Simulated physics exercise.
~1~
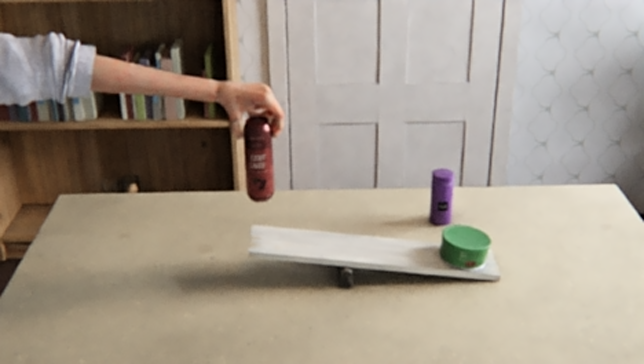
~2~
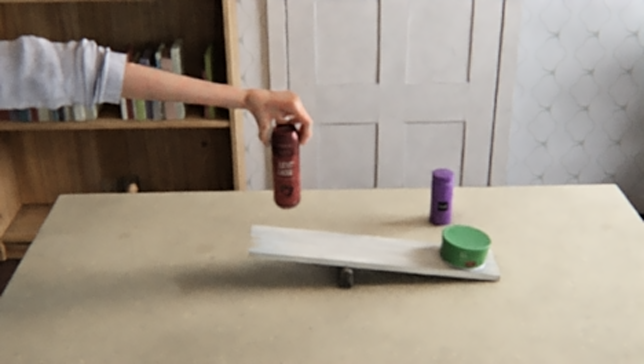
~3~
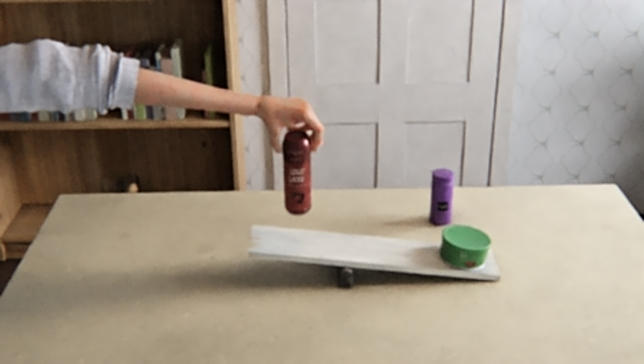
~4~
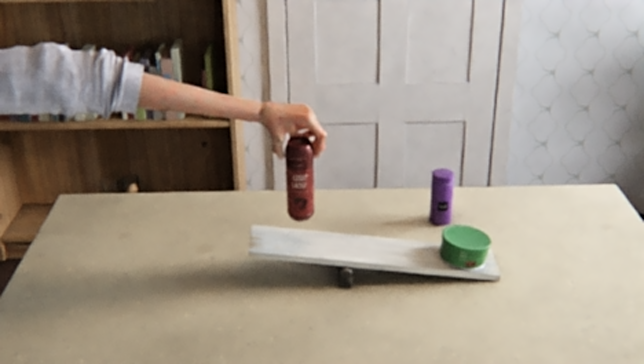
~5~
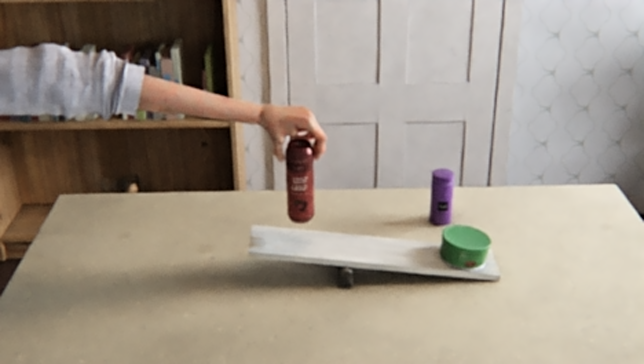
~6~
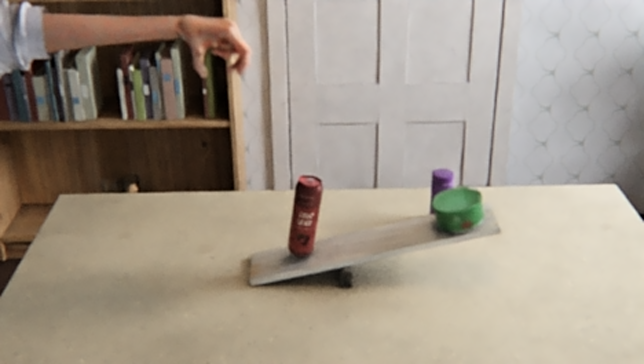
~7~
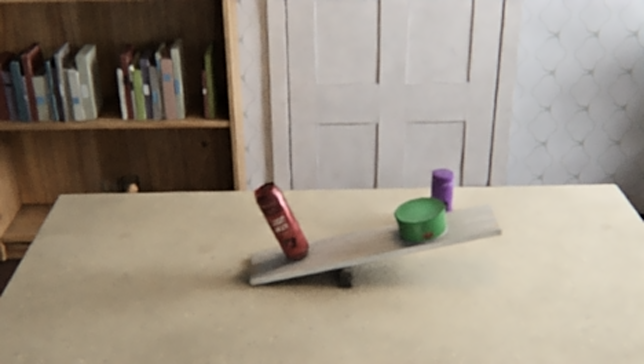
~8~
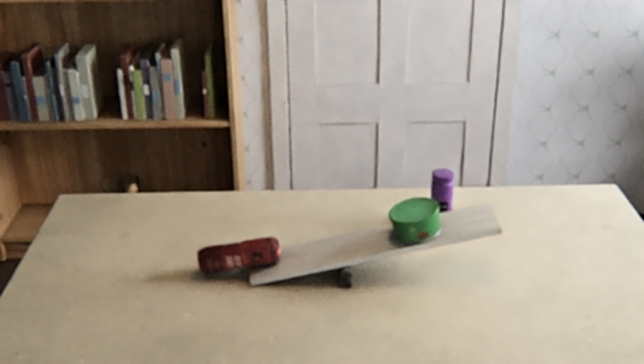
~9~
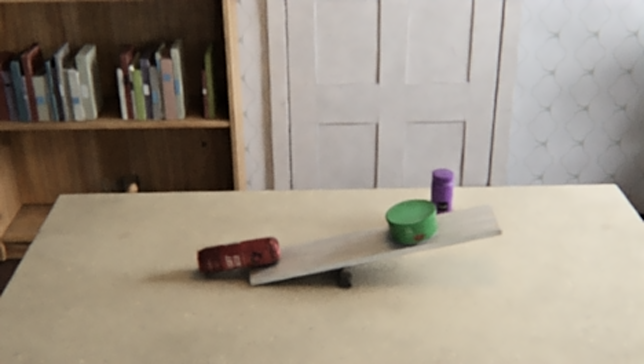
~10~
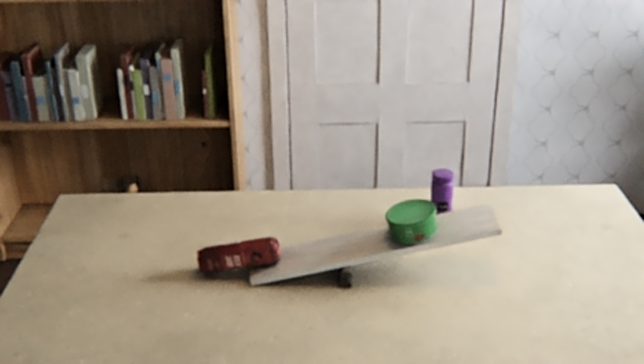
A hand drops a red can onto a plank, which tips before the can topples off.
